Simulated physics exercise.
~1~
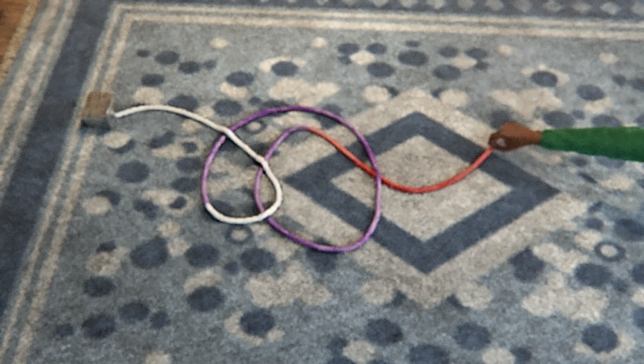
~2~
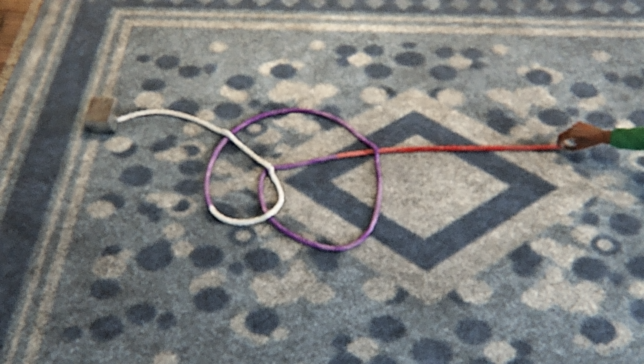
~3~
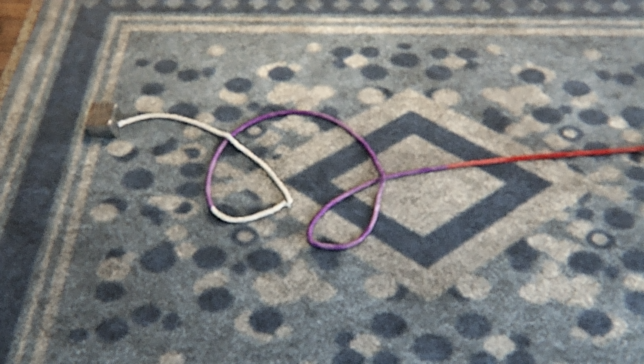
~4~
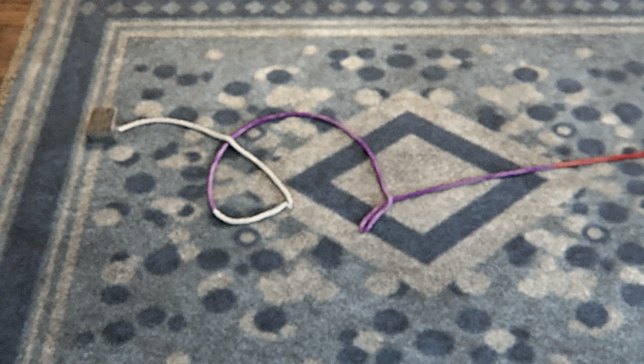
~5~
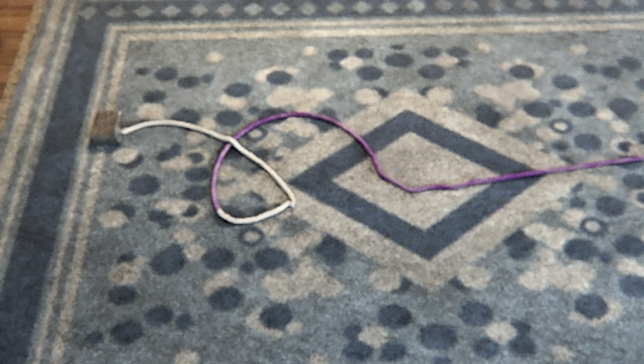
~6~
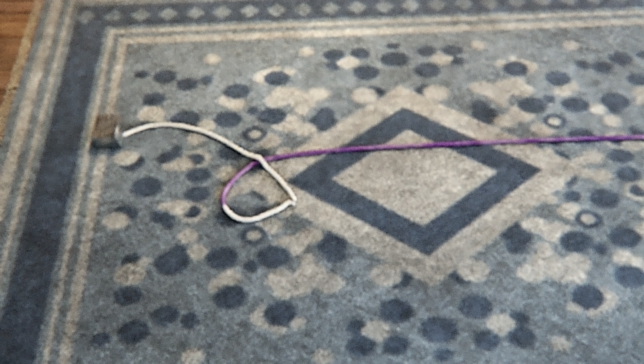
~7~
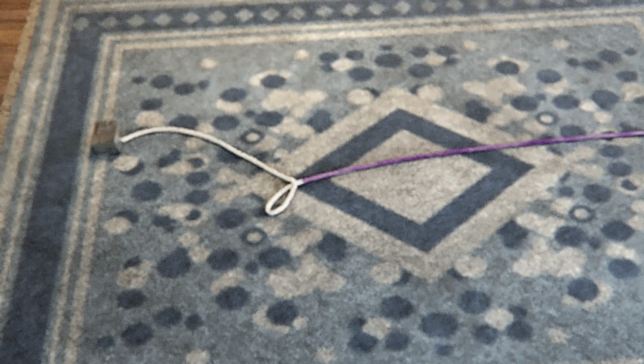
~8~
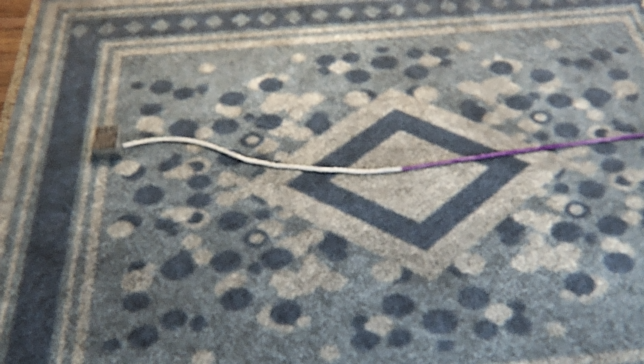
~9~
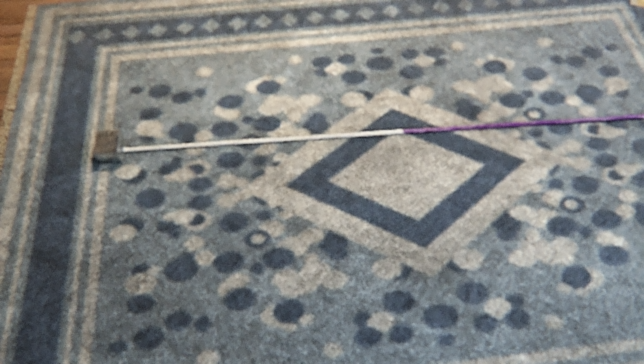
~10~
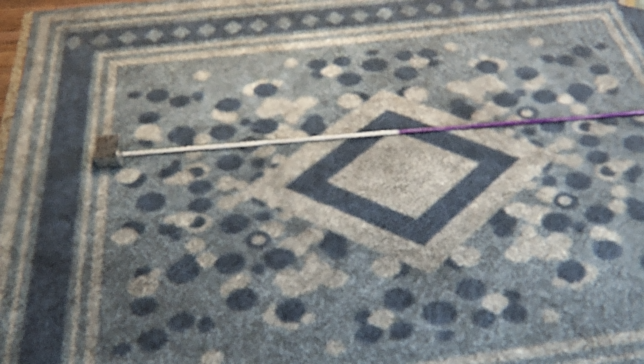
At the start, a white, purple and red rope lies in overlapping loops on a patterned blue and cream rug, its left end fixed to a small block and its right end held by a hand in a green sleeve. The hand pulls the red end rightward and leaves view. The right-hand purple loop narrows, shrinks and opens out, while the left loop remains. As the pull continues, that loop tightens to a small white one, then slips open too. The rope finally stretches straight from the block toward the right, with no knot visible.
